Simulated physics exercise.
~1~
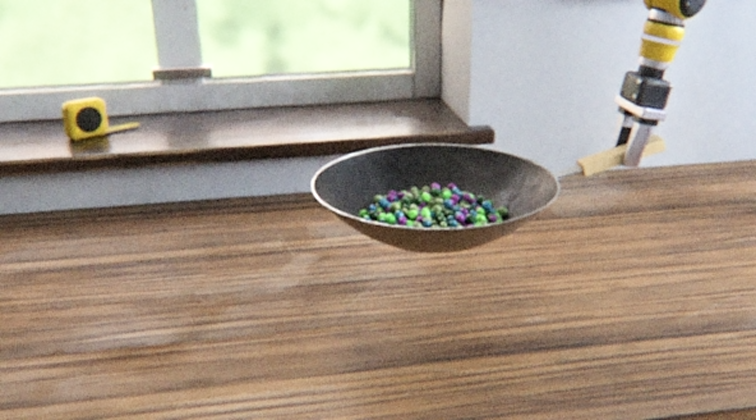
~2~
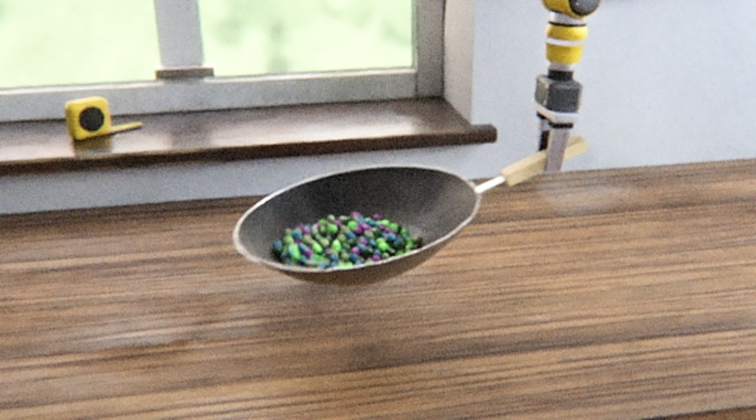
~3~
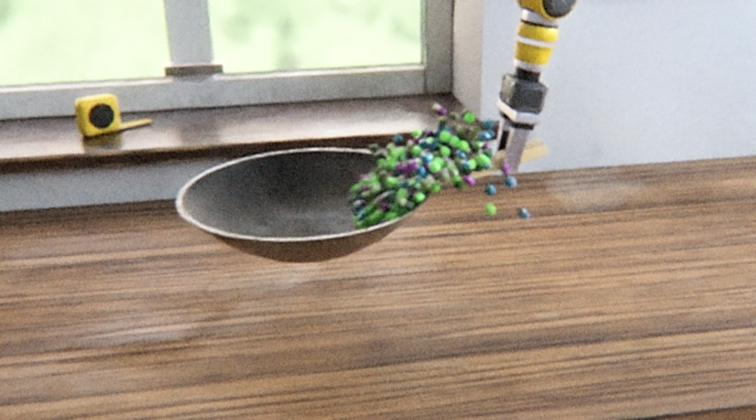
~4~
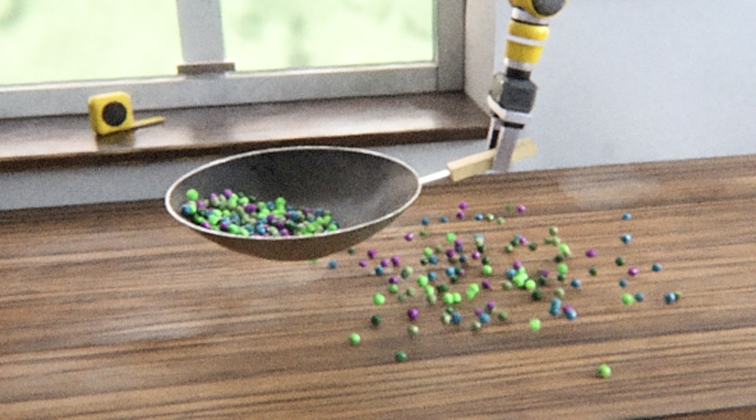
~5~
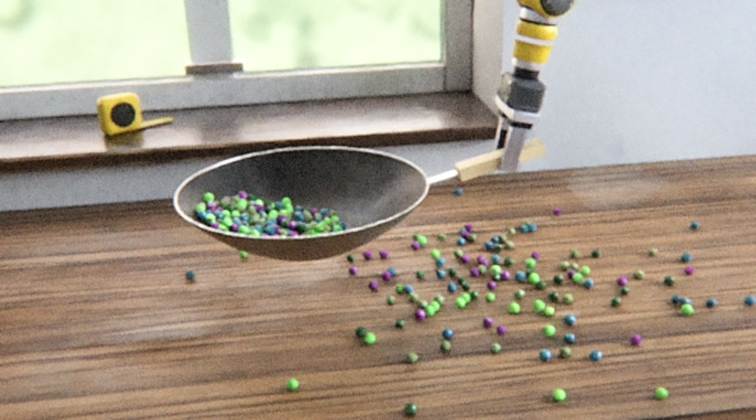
By a window, a robot arm jerking a wok of colourful round sweets, spilling many across the wooden table, some staying inside.
